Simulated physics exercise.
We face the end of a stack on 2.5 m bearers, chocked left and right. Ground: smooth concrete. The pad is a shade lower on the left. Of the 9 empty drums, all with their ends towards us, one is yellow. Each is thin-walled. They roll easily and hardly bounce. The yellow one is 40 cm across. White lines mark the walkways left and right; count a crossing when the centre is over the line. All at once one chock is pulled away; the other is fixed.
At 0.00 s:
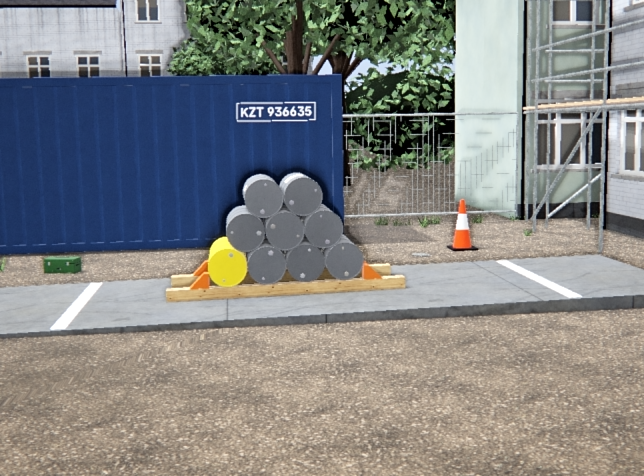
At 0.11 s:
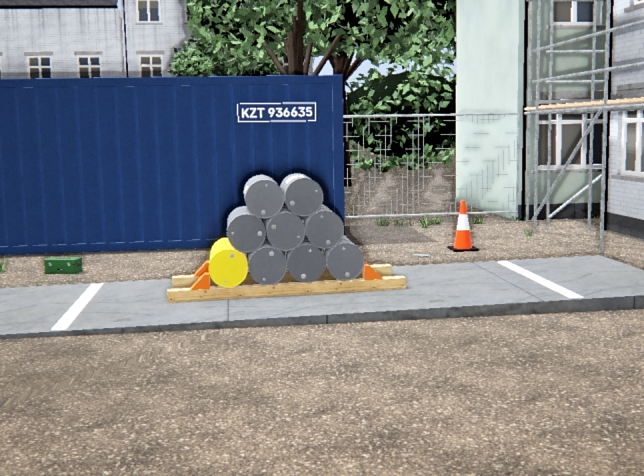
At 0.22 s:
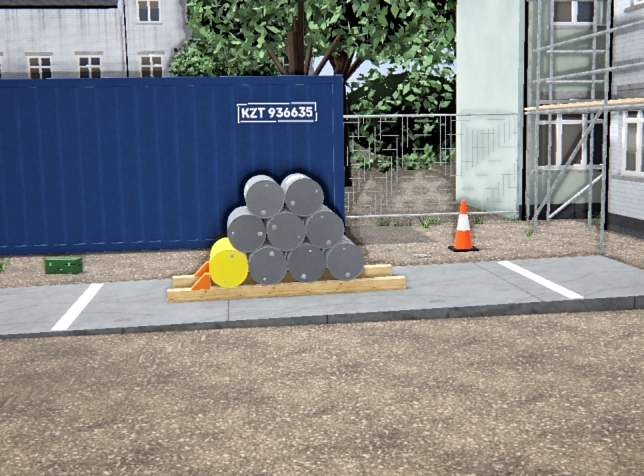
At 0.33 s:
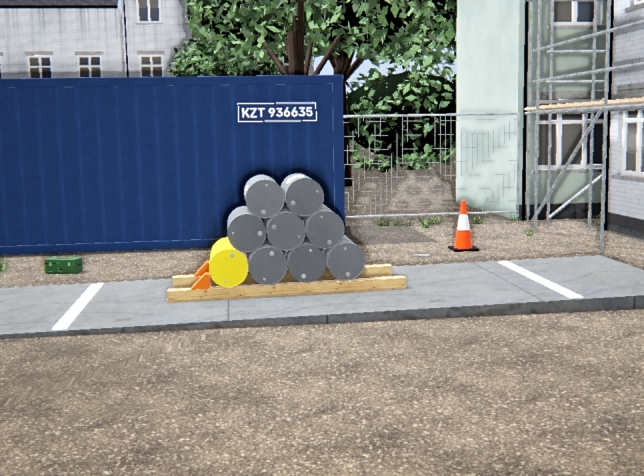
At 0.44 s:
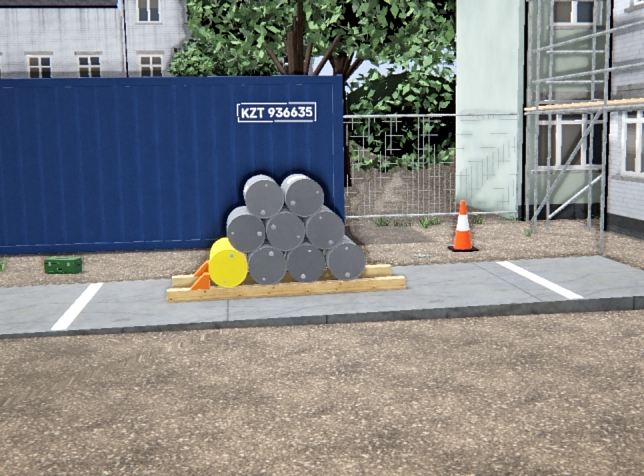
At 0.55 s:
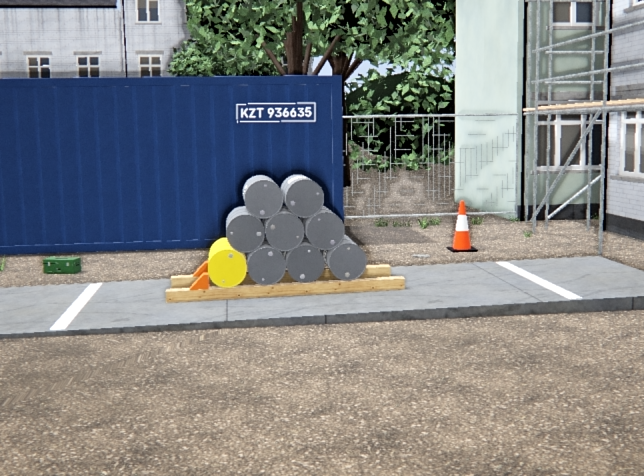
Stacked grey drums and one yellow drum resting on timber bearers, barely moving as the orange chock on the right disappears.
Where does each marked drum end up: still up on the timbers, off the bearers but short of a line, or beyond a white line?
Yellow is left still up on the timbers.
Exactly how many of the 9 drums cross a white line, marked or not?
The count is 1.
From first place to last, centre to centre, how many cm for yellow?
Yellow 0.
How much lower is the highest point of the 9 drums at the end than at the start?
About 35 cm.
After 0.9 s, yellow is on the bearers, 65 cm from the bearers' left end; 0 over a line so far.
At rest (7.6 s), yellow is on the bearers, 65 cm from the bearers' left end; 1 over a line so far.
